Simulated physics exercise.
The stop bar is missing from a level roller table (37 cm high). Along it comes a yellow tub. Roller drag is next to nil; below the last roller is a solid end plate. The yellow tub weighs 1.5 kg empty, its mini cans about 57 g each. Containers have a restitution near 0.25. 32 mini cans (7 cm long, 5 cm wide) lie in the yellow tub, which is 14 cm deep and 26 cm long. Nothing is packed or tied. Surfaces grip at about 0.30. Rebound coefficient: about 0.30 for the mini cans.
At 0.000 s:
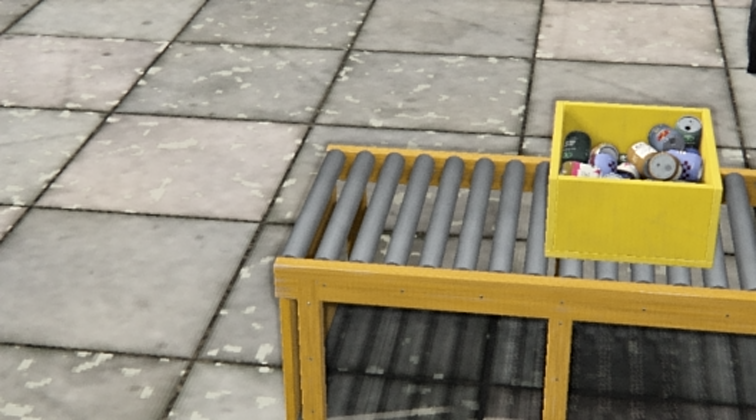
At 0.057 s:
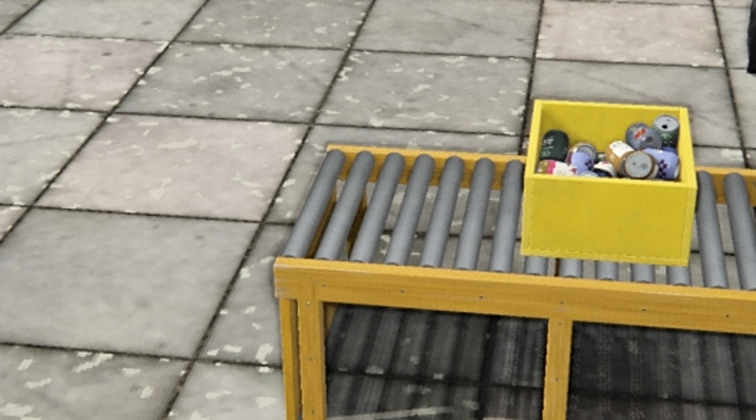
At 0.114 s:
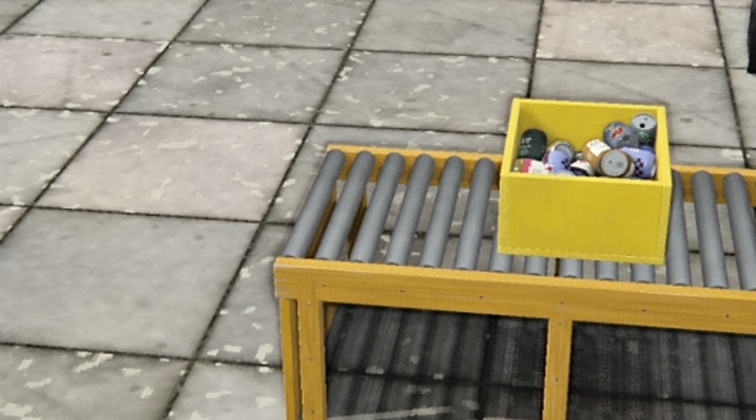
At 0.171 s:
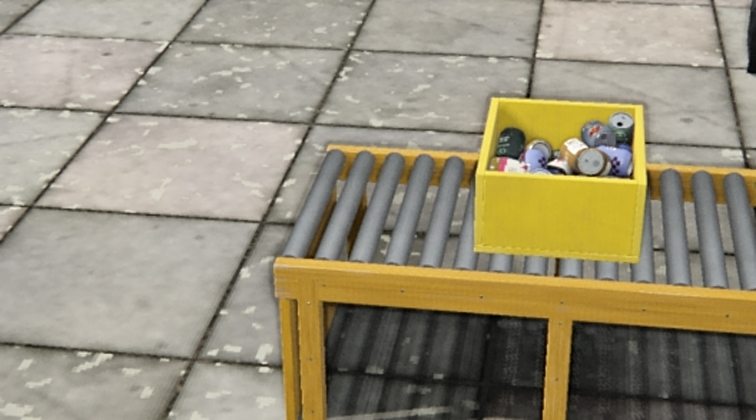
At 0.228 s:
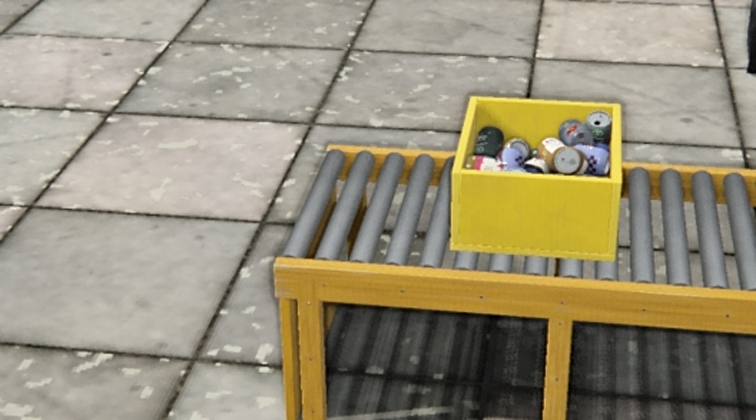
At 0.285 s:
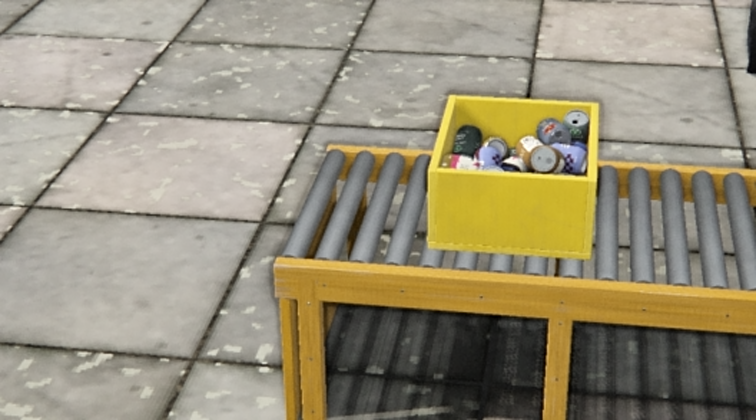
On a roller table over grey paving, a yellow tub of small cans slides steadily left.
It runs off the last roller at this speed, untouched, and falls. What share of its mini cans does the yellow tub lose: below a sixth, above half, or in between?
It sheds over half of them.
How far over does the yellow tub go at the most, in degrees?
Roughly 90°.
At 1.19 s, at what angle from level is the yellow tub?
Roughly 60°.
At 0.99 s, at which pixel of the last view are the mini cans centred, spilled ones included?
Around (252, 175).
After 0.64 s, the overhang begins.
After 0.99 s, the yellow tub leans 13° with 0 of 32 out.
After 1.19 s, the yellow tub leans 59° with 0 of 32 out.
After 1.54 s, the yellow tub has gone over with 13 of 32 out.
Final count (at 1.90 s), the yellow tub has gone over with 20 of 32 out. Asked share, 20 of 32, 62 per cent.
